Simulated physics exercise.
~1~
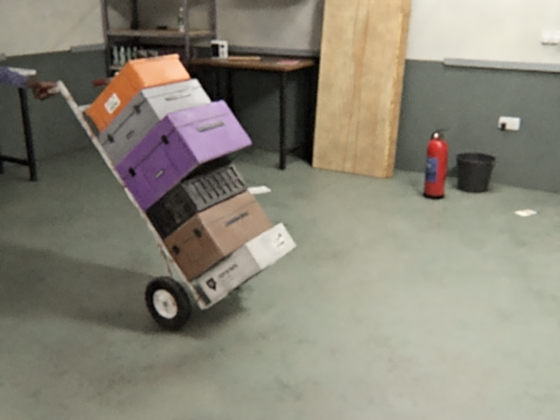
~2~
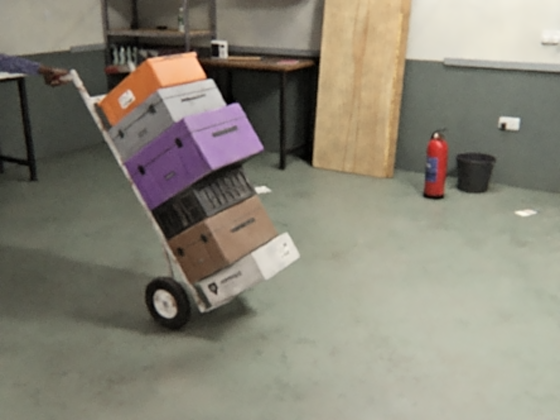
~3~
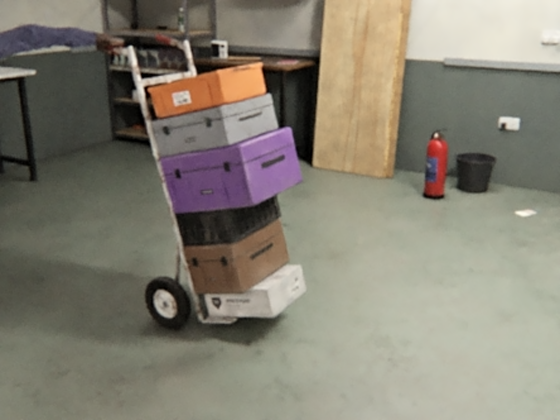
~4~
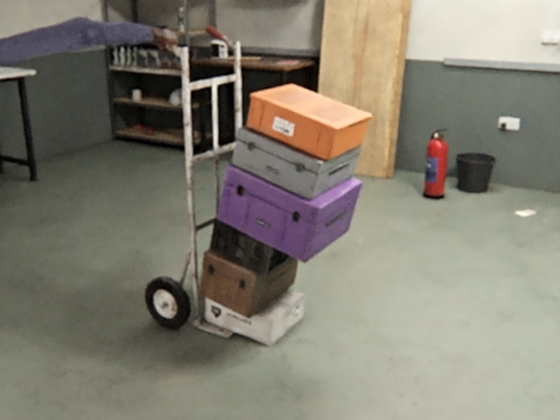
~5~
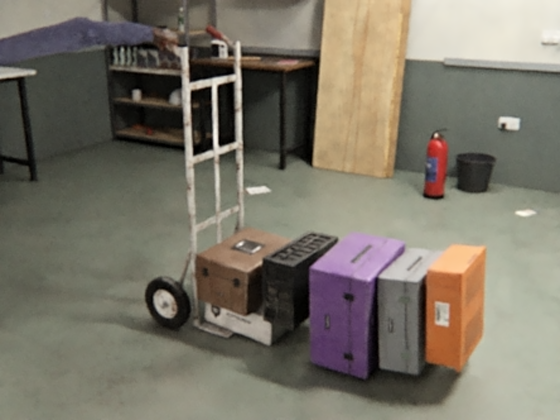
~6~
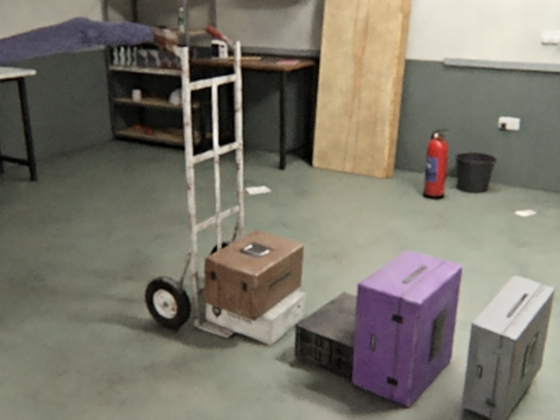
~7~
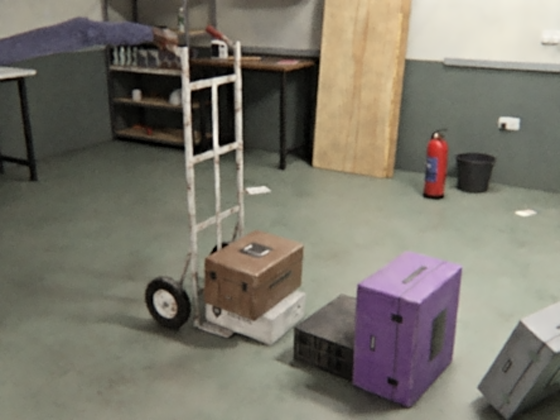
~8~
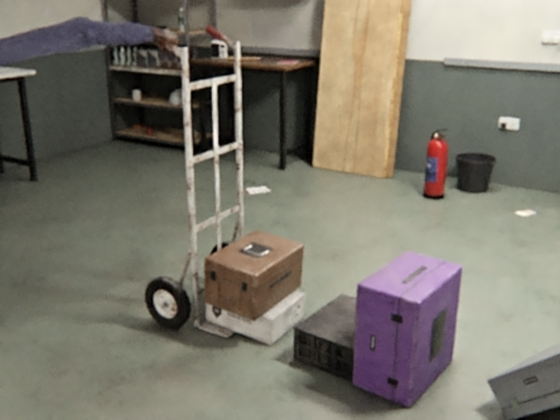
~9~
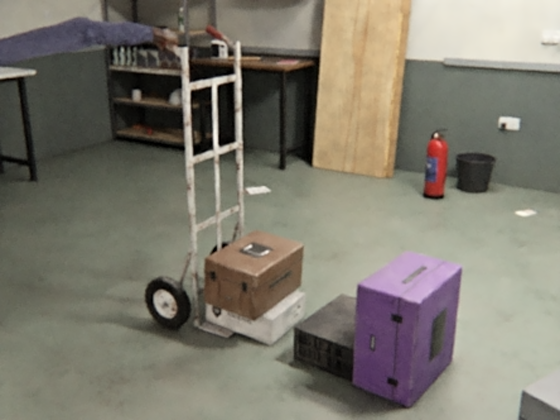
A tall stack of boxes toppled off a hand truck as someone's arm swung it upright, spilling the orange, grey, purple and black ones to the right across the floor, while the brown and white ones stayed stacked at its base.
